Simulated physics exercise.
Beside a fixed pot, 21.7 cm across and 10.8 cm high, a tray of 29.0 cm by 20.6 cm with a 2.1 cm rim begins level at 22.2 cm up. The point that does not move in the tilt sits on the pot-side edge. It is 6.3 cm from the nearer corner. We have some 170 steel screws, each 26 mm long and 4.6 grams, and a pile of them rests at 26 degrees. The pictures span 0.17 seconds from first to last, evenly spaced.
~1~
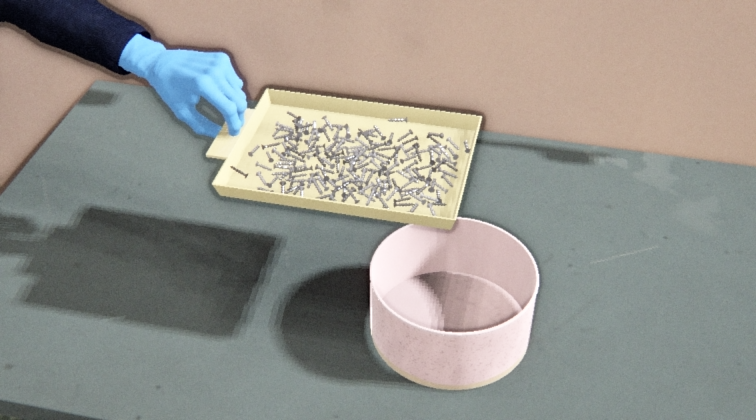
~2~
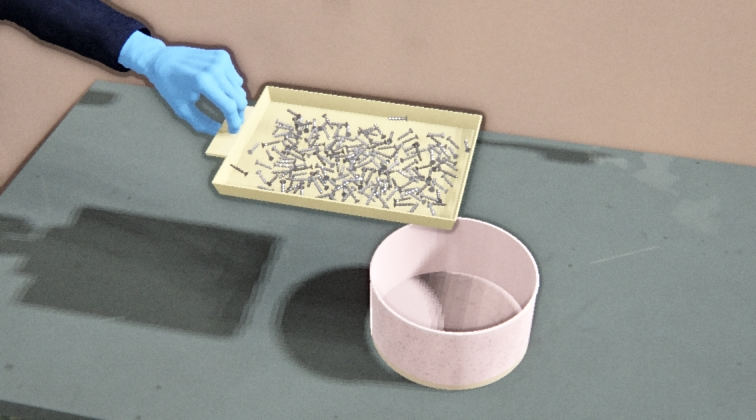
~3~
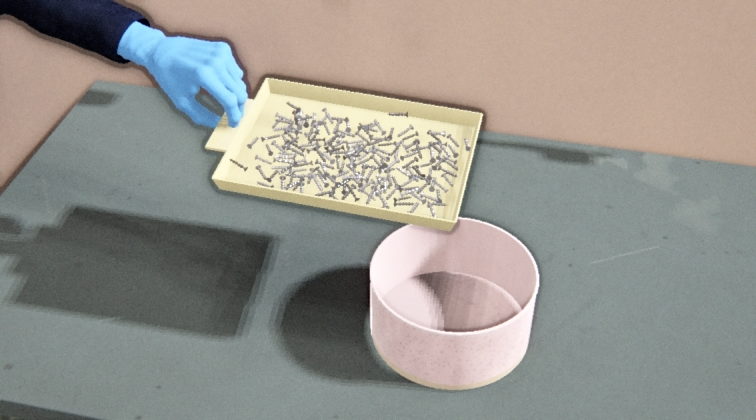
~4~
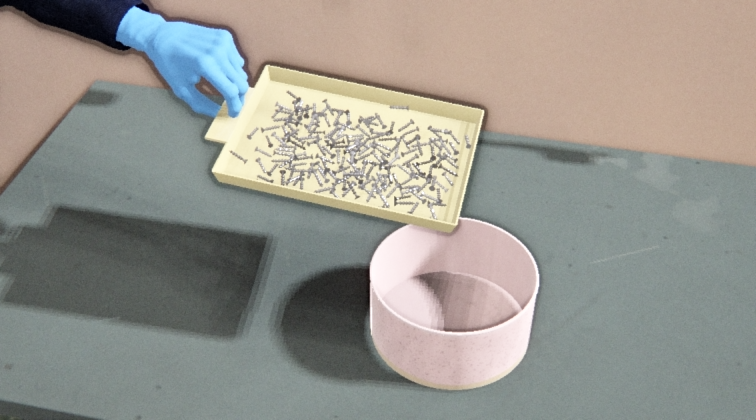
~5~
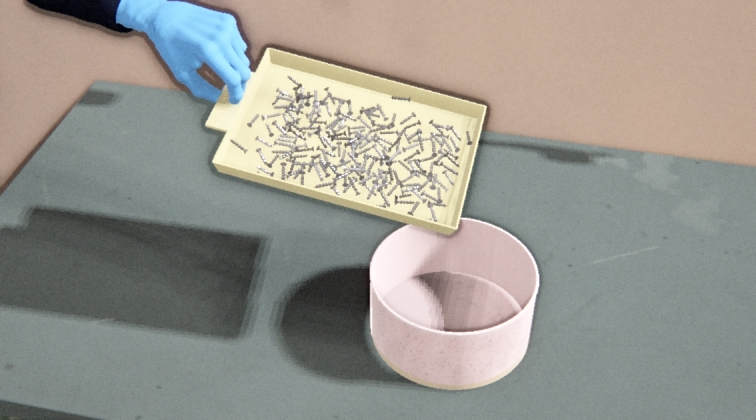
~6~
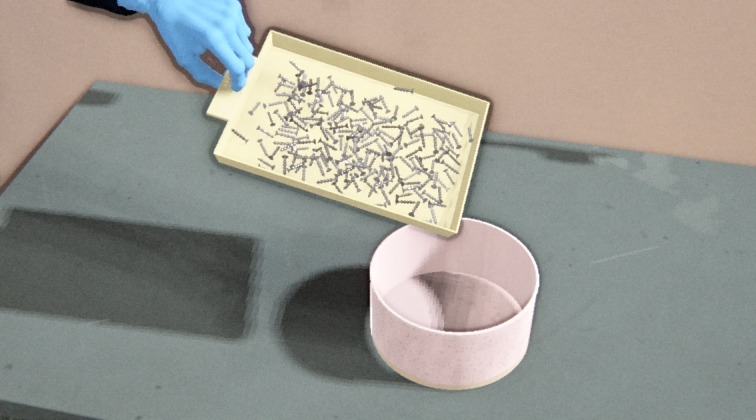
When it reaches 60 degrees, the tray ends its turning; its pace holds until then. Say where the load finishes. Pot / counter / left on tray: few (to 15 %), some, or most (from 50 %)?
Pot = most, counter = few, tray = some.
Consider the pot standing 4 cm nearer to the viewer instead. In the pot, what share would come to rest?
75 %.
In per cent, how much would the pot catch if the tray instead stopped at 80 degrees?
I'd expect some 80 per cent in the pot.
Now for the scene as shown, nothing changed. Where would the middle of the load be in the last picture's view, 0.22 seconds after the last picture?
Estimated centre of load: Around (396, 155).
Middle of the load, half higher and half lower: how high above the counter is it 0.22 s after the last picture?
Roughly 30 cm above the counter.
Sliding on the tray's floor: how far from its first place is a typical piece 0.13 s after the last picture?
Displacement on the tray: About 1 cm.
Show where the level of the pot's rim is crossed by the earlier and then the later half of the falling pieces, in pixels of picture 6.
Around (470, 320), then (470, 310).
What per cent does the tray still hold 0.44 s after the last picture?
Reading: Approx. 70%.
Then, 0.13 s after the last picture, tilt 42 degrees; the tray holds 100 %, the pot 0 %.
Then, 0.22 s after the last picture, tilt 56 degrees; the tray holds 100 %, the pot 0 %.
Then, 0.44 s after the last picture, tilt 60 degrees; the tray holds 70 %, the pot 5 %.
In the end, pot 70 %, counter 5 %, tray 25 %.
